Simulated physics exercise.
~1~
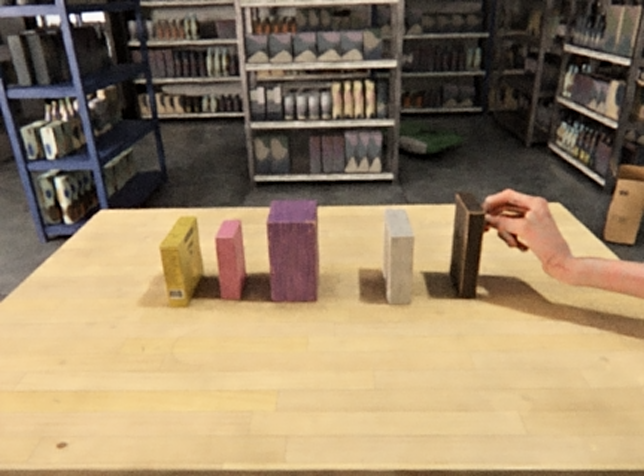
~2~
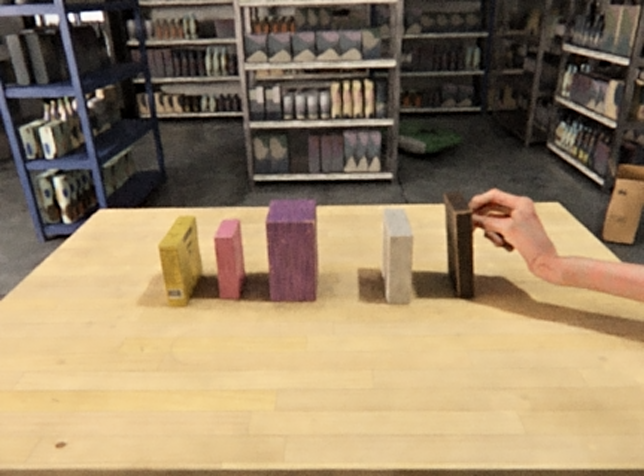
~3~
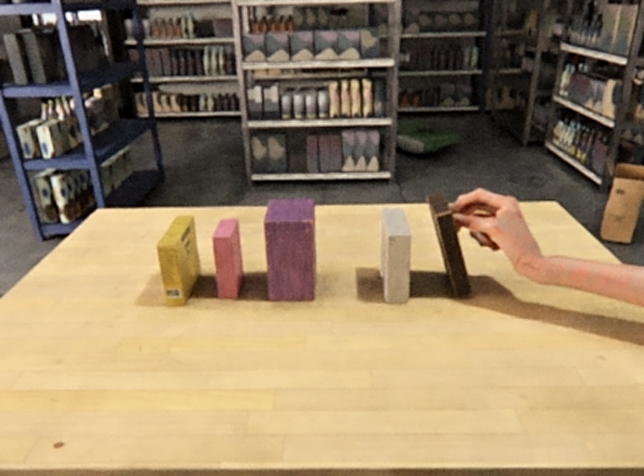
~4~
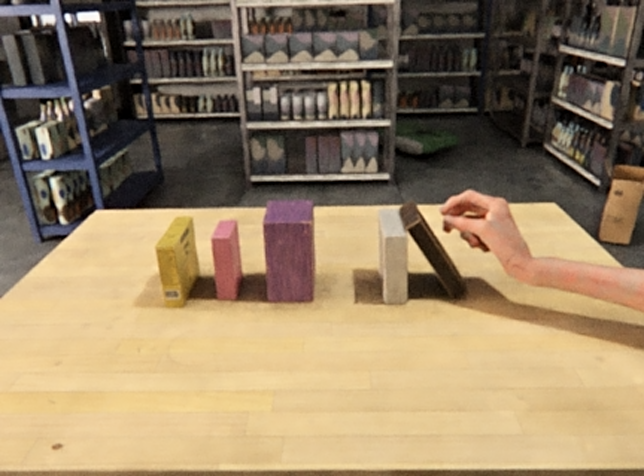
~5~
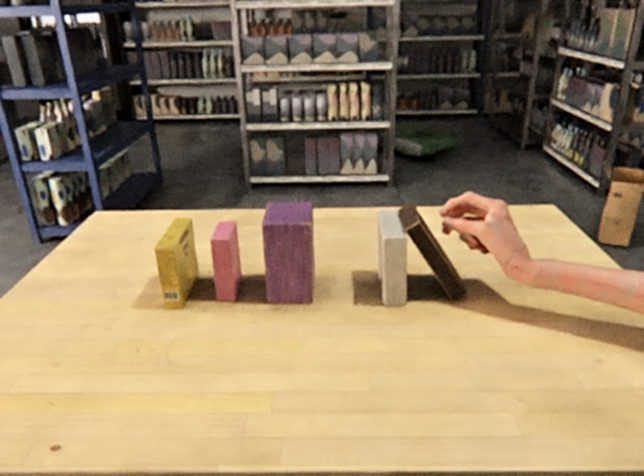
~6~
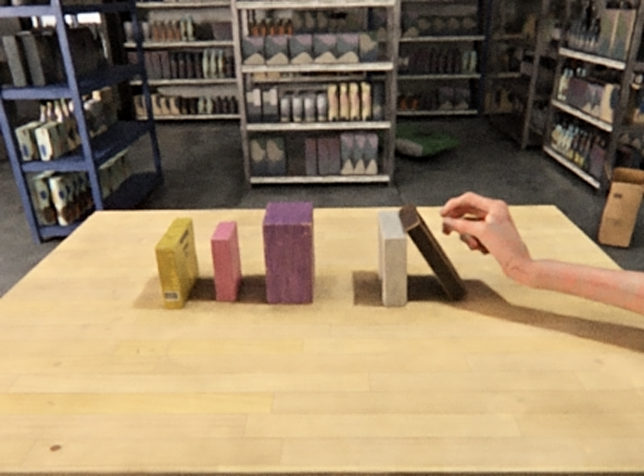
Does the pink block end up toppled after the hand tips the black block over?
No, the pink block stays standing on its base. The black block only gets as far as leaning on the white one.
